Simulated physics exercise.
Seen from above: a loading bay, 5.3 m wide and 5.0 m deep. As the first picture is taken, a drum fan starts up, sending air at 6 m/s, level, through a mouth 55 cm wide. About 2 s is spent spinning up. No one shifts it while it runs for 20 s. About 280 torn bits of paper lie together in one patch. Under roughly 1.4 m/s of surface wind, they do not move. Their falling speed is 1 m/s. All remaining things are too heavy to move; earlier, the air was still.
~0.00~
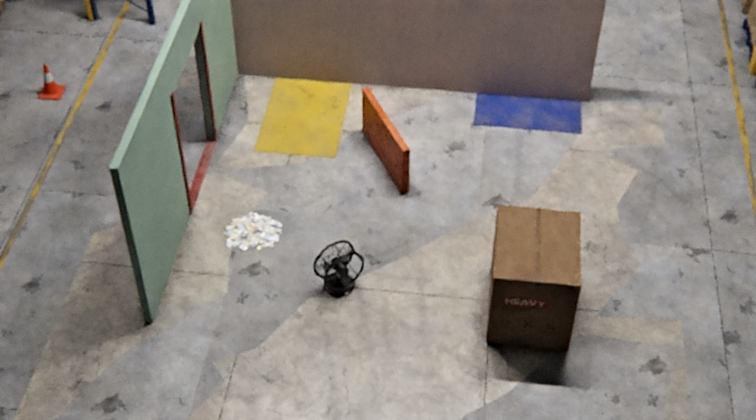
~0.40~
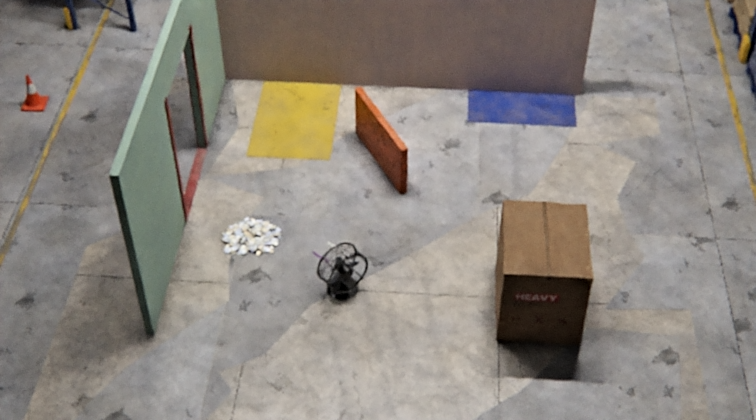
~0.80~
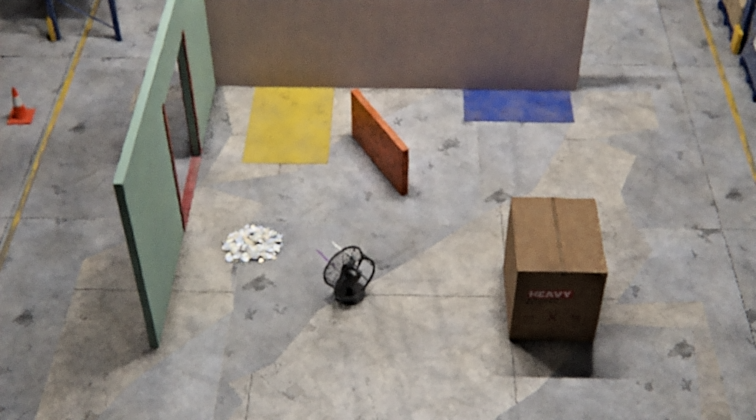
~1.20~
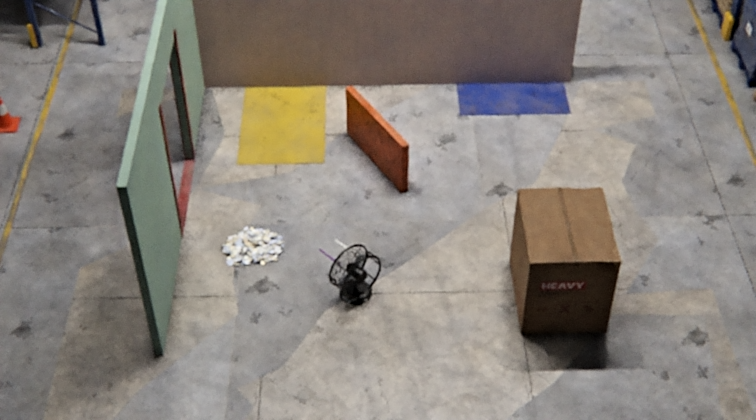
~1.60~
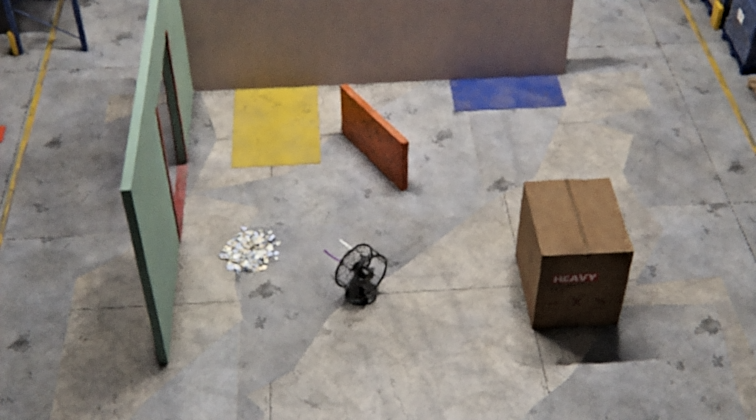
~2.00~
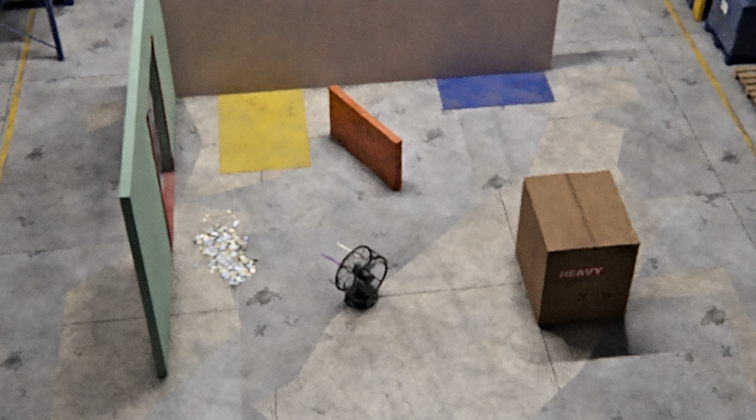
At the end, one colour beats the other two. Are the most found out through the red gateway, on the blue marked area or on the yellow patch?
Most are at red.
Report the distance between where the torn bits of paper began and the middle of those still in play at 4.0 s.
The centre ends up some 0.6 m from the start.
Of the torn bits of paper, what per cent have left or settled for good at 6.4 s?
It comes out at some 40 %.
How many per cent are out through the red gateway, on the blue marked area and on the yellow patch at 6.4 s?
I'd put it at roughly 40 percent on red, 0 percent on blue and 0 percent on yellow.
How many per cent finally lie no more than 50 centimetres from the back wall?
Share: Approx. 0 %.
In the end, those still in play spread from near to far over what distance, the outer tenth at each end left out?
1.2 m, roughly.
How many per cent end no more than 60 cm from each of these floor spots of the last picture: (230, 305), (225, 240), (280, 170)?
15 %, 30 %, 0 %.
After 4.0 s, 0 % are on the blue marked area, 0 % on the yellow patch and 40 % out through the red gateway; the middle of those still in play is near (209, 250); 29 % have settled or left.
After 6.4 s, 0 % are on the blue marked area, 0 % on the yellow patch and 44 % out through the red gateway; the middle of those still in play is near (204, 251); 38 % have settled or left.
After 11.0 s, 0 % are on the blue marked area, 0 % on the yellow patch and 50 % out through the red gateway; the middle of those still in play is near (201, 253); 52 % have settled or left.
After 20.0 s, at the end, 0 % are on the blue marked area, 0 % on the yellow patch and 54 % out through the red gateway; the middle of those still in play is near (197, 255).
